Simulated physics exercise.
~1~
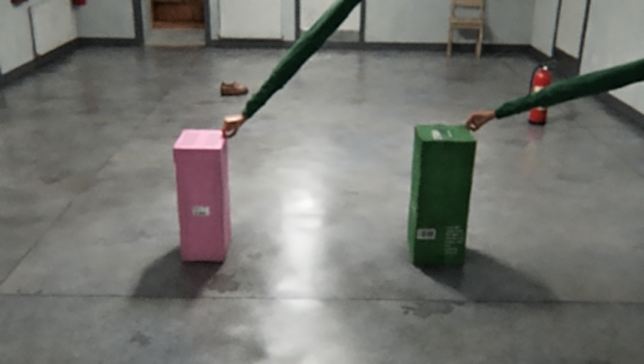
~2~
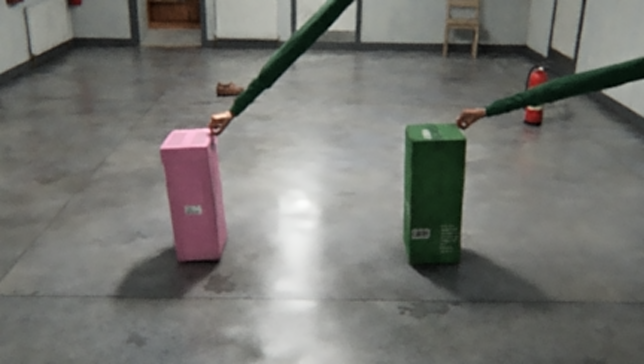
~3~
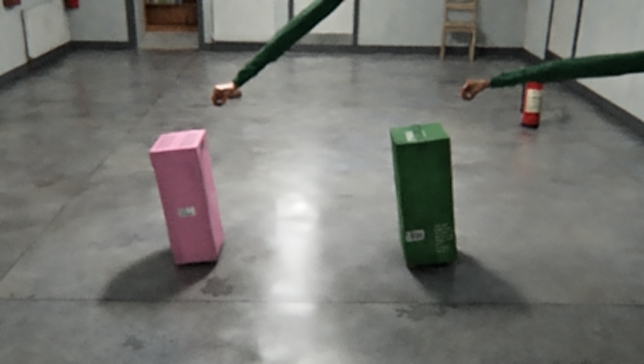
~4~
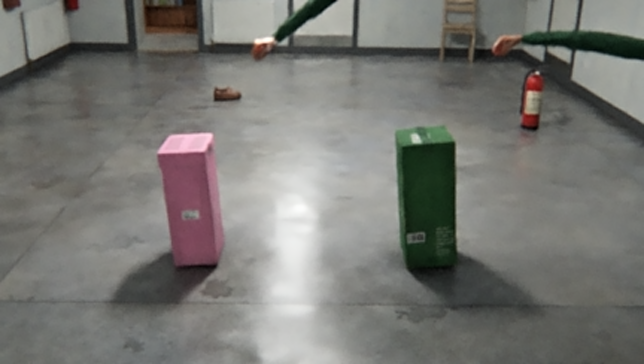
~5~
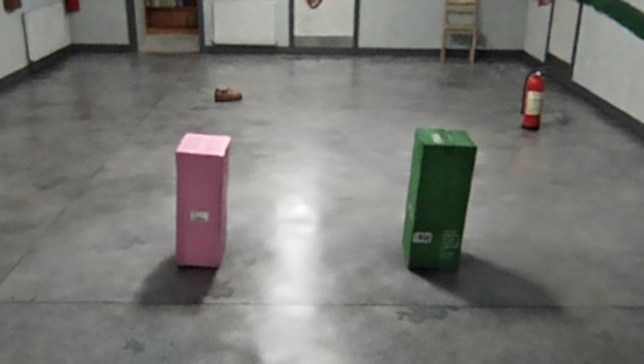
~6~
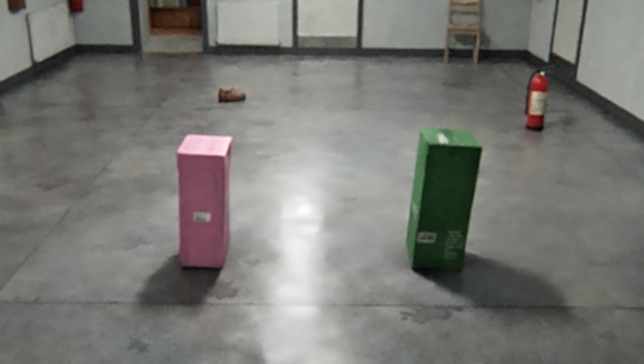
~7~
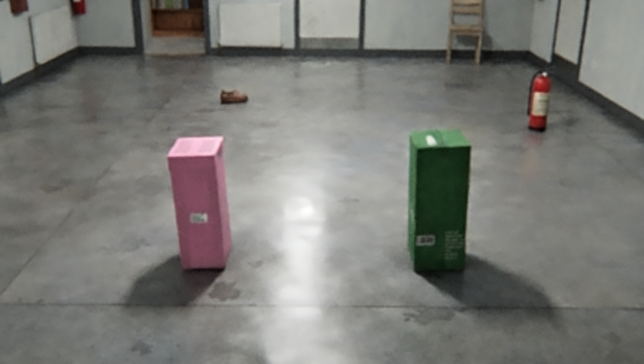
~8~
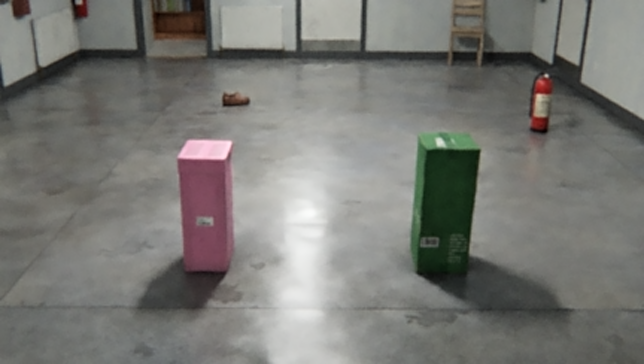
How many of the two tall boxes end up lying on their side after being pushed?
None of them do. Both the pink box and the green box rock and then finish standing upright.
In a wide room with a grey concrete floor and pale walls, seen from the front by a slightly swaying camera, a tall pink box stands on the left and a tall green box on the right. Behind them are a brown shoe, a wooden ladder and a red fire extinguisher. Two green-sleeved arms reach in from the right and push the tops, tipping both boxes a little to the left. The hands let go and draw back out of view. Both boxes rock back, sway slightly and finish standing upright on their bases.
